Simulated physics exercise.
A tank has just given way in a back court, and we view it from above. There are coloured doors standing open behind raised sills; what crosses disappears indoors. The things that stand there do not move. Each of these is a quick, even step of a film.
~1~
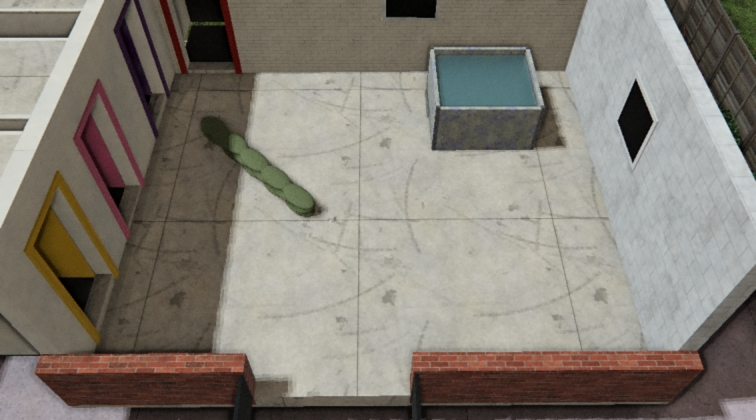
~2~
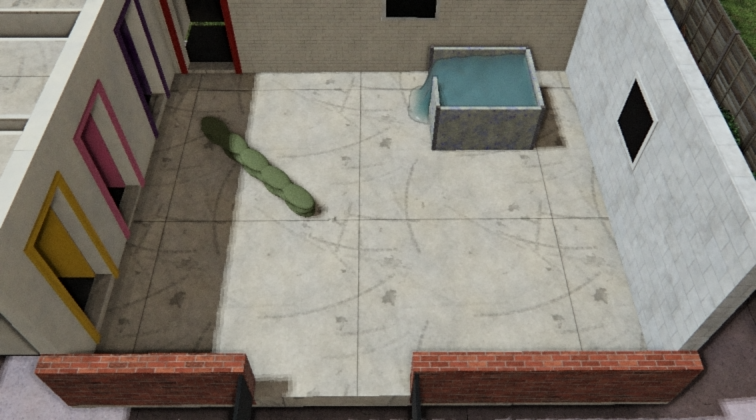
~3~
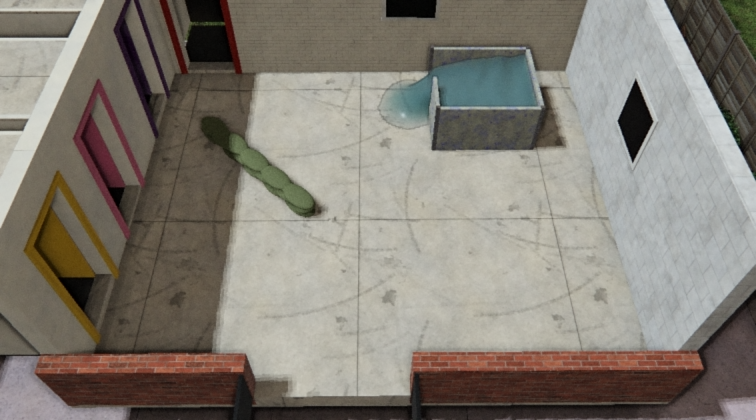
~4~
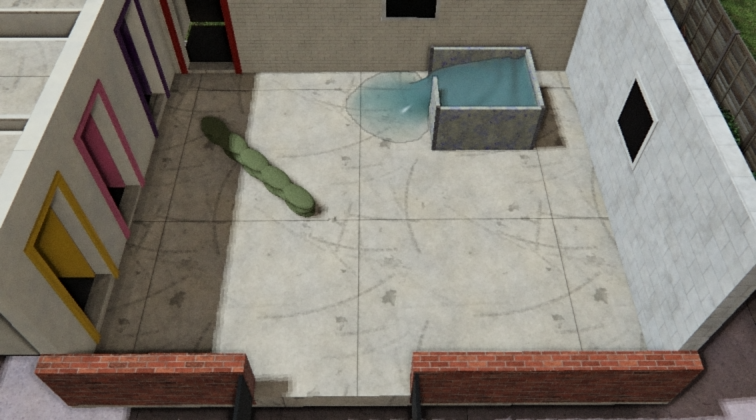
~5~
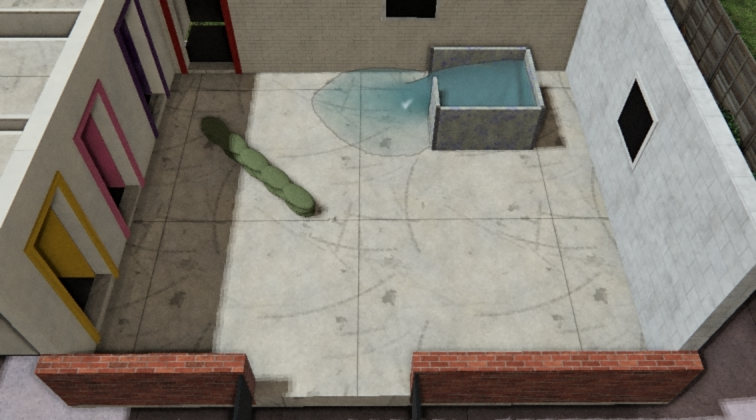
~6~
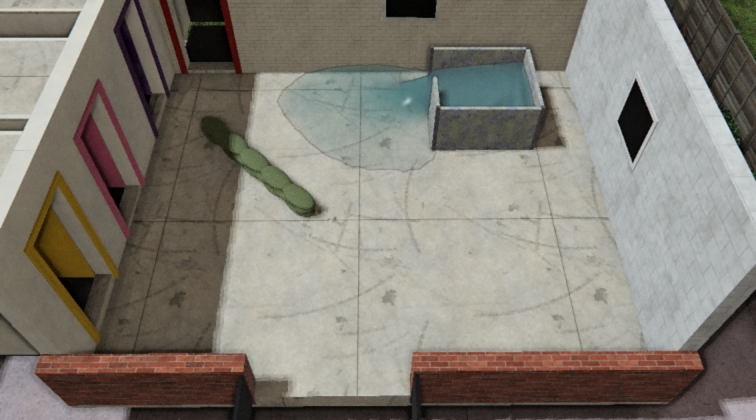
Water sits still in an open stone tank at the back right of a walled court, then pours out through a gap in its left side. It spreads leftward across the pale paving in a widening, rounded sheet, passing above a green hedge that stays still, while the level in the tank lowers.
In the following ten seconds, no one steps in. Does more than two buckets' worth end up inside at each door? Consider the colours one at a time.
The yellow door no, two at most; the pink door no, two at most; the red door yes, more than two; the purple door yes, more than two.
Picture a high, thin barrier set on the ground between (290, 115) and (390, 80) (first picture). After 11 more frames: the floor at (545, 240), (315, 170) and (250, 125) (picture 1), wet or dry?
Results in order: Bone-dry / swamped / swamped.
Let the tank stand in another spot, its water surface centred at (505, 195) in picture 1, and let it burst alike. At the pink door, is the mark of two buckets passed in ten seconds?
Pink door: Overshoots.
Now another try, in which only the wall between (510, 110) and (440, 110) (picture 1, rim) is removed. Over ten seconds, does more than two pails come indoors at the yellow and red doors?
Well, yellow door is safe, while red door is safe.
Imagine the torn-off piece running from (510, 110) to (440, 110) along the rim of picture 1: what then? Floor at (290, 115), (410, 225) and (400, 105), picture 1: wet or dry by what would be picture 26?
Taken in turn they're unwetted, swamped and unwetted.
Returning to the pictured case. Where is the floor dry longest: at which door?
Answer - the door marked yellow.
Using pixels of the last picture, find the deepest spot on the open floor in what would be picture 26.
About at (163, 117).
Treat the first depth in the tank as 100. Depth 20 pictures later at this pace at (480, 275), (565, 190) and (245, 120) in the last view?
0, 0 and 20 per cent, roughly.
A moment on, water covers 25 % of the floor; the yellow door not reached, the pink door not reached, the red door wet at the sill, nothing in, the purple door wet at the sill, nothing in.
Next, water covers 25 % of the floor; the yellow door not reached, the pink door not reached, the red door wet at the sill, nothing in, the purple door over two buckets in.
Then, water covers 35 % of the floor; the yellow door wet at the sill, nothing in, the pink door wet at the sill, nothing in, the red door over two buckets in, the purple door far over two buckets in.
Later, water covers 55 % of the floor; the yellow door wet at the sill, nothing in, the pink door wet at the sill, nothing in, the red door far over two buckets in, the purple door far over two buckets in.
In the end, water covers 65 % of the floor; the yellow door wet at the sill, nothing in, the pink door wet at the sill, nothing in, the red door far over two buckets in, the purple door far over two buckets in.
